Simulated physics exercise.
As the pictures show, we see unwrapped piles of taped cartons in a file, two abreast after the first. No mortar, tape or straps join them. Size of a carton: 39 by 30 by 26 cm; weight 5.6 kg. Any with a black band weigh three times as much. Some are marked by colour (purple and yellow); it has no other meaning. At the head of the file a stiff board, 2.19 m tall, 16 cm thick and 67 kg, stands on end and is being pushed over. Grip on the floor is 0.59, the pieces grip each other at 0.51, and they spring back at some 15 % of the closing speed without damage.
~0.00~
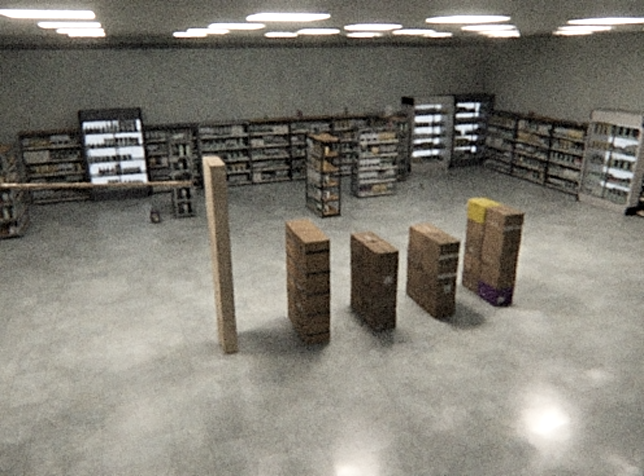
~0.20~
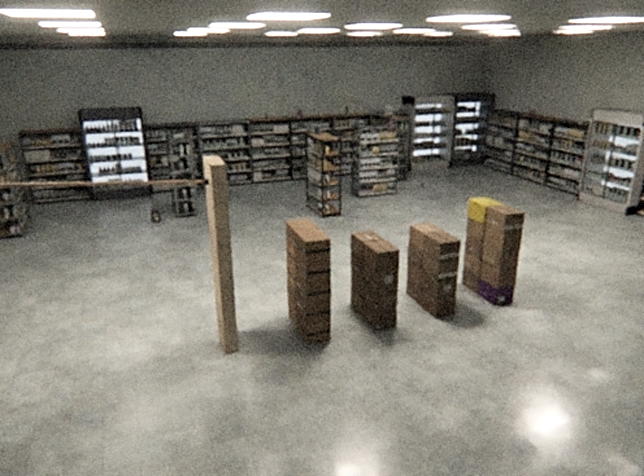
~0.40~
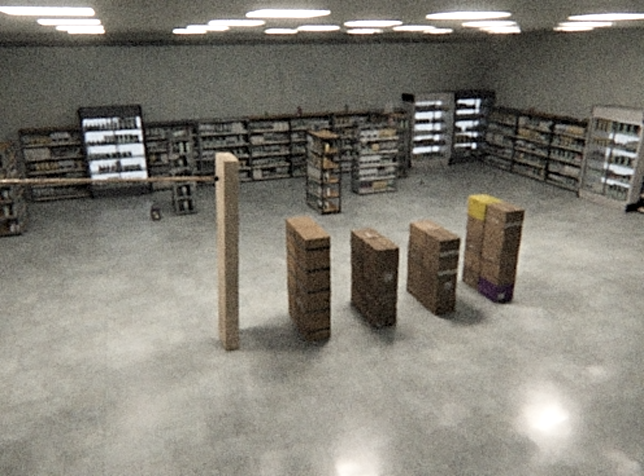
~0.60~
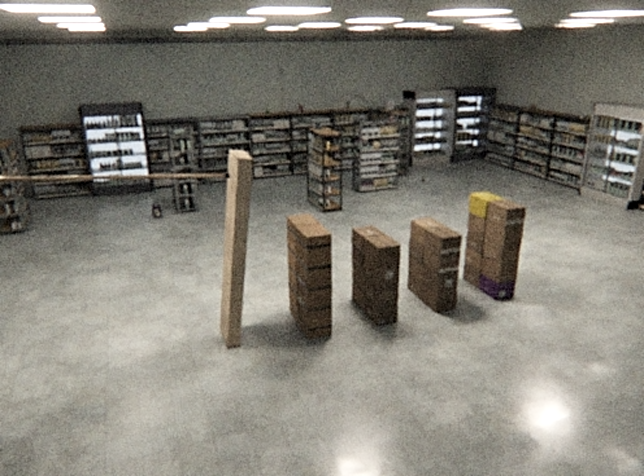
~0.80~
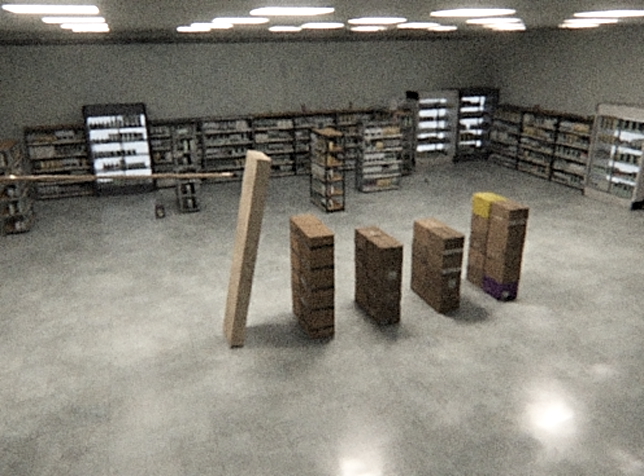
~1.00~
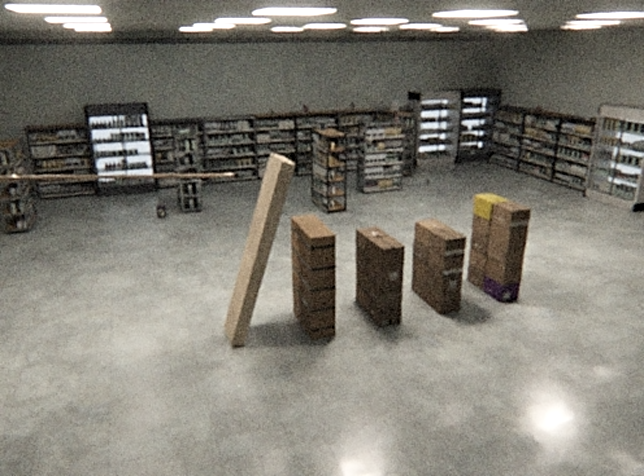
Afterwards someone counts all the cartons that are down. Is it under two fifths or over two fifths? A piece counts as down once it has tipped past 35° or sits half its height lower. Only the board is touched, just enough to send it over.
It comes to more than two fifths.
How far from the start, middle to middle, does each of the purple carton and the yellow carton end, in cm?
Purple 0, yellow 190.
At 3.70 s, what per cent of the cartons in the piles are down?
By then 90 per cent.
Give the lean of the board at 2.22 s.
Some 45° from upright.
After 2.22 s, board 46° from upright; none of the 36 cartons down, 10 disturbed.
After 2.62 s, board 63° from upright; 14 of the 36 cartons down.
After 2.96 s, board 72° from upright; 22 of the 36 cartons down; purple carton 4° from how it stood; yellow carton 48 mm from its place.
After 3.70 s, board 72° from upright; 32 of the 36 cartons down; yellow carton 68° from how it stood, 50 cm lower; purple carton 35 mm from its place.
In the end (5.1 s), board 72° from upright; 32 of the 36 cartons down; yellow carton on its side; purple carton 35 mm from its place. That is 89 per cent. From the last view, middles, yellow carton near (564, 257), purple carton near (503, 286).
